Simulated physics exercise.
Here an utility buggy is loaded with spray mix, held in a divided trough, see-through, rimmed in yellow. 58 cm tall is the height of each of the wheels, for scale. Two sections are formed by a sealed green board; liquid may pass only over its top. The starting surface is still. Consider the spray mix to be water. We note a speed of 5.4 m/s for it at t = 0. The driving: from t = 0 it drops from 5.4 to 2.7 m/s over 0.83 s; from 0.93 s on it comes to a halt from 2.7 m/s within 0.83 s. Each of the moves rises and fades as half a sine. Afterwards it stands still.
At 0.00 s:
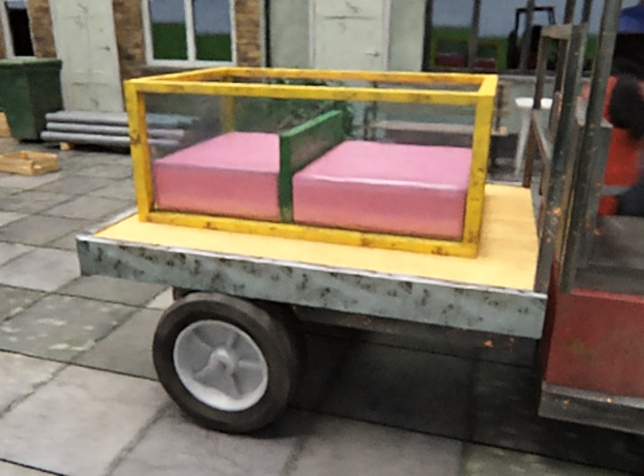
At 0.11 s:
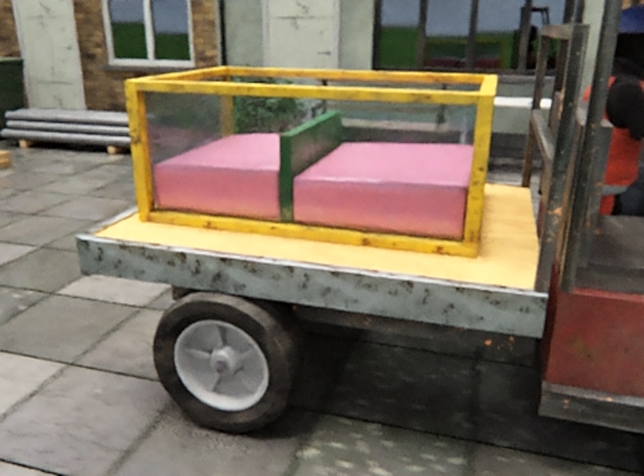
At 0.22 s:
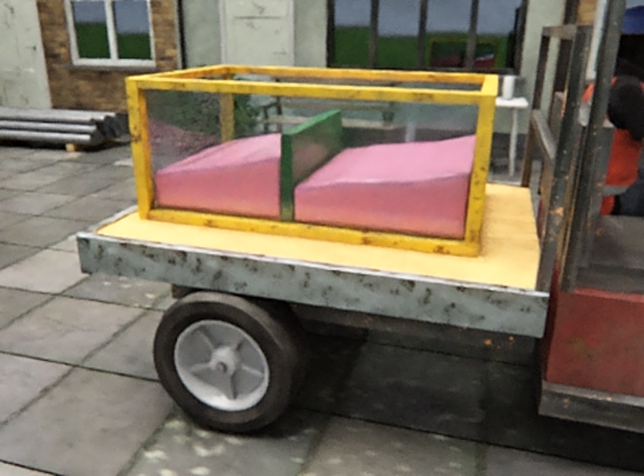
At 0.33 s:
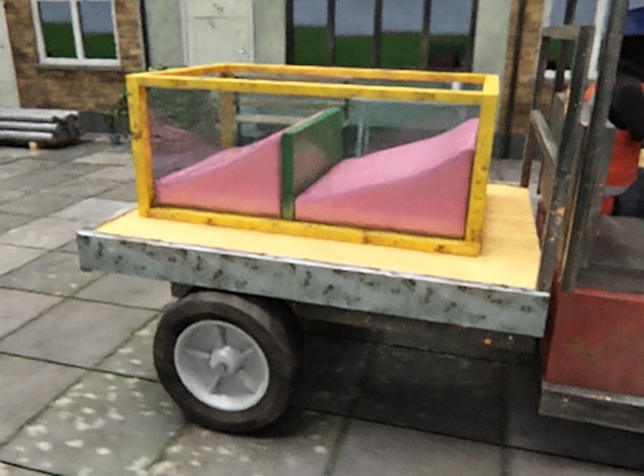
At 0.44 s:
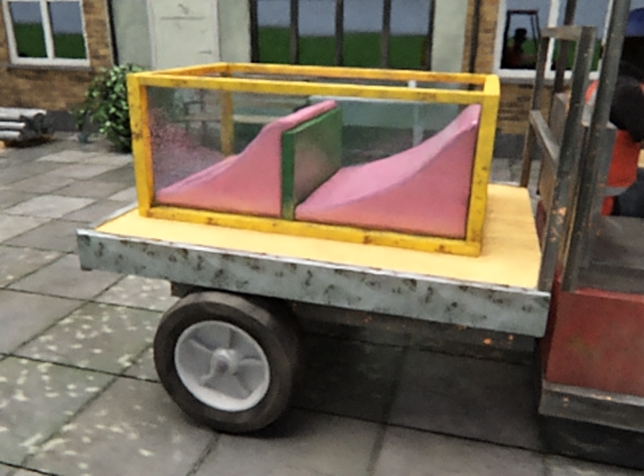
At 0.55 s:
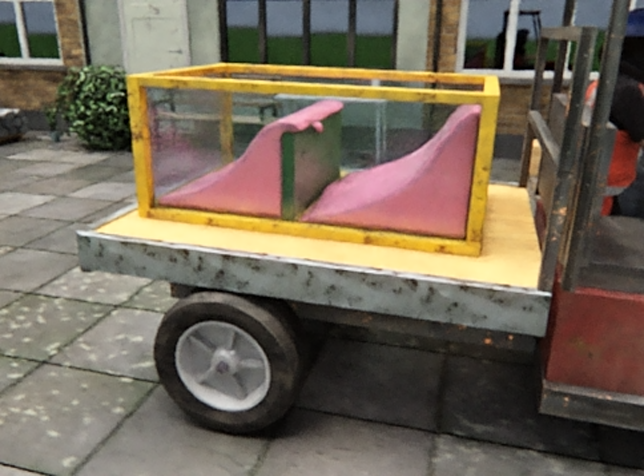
A clear, yellow-rimmed trough of pink liquid, split by a green board, rides on the flat bed of a utility buggy in a paved yard, seen from the side. The buggy's red body is at right, with brick walls, windows and a bush behind. The liquid, level at first, climbs rightward in both sections and crosses the board's top, while the camera keeps pace and the background slides past.
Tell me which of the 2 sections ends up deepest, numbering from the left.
It ends deepest in the second one from the left.
After 1.05 s left to right it is 19, 21 cm deep.
After 1.65 s left to right it is 18, 22 cm deep.
After 2.25 s left to right it is 17, 22 cm deep.
After 4.74 s left to right it is 19, 22 cm deep.
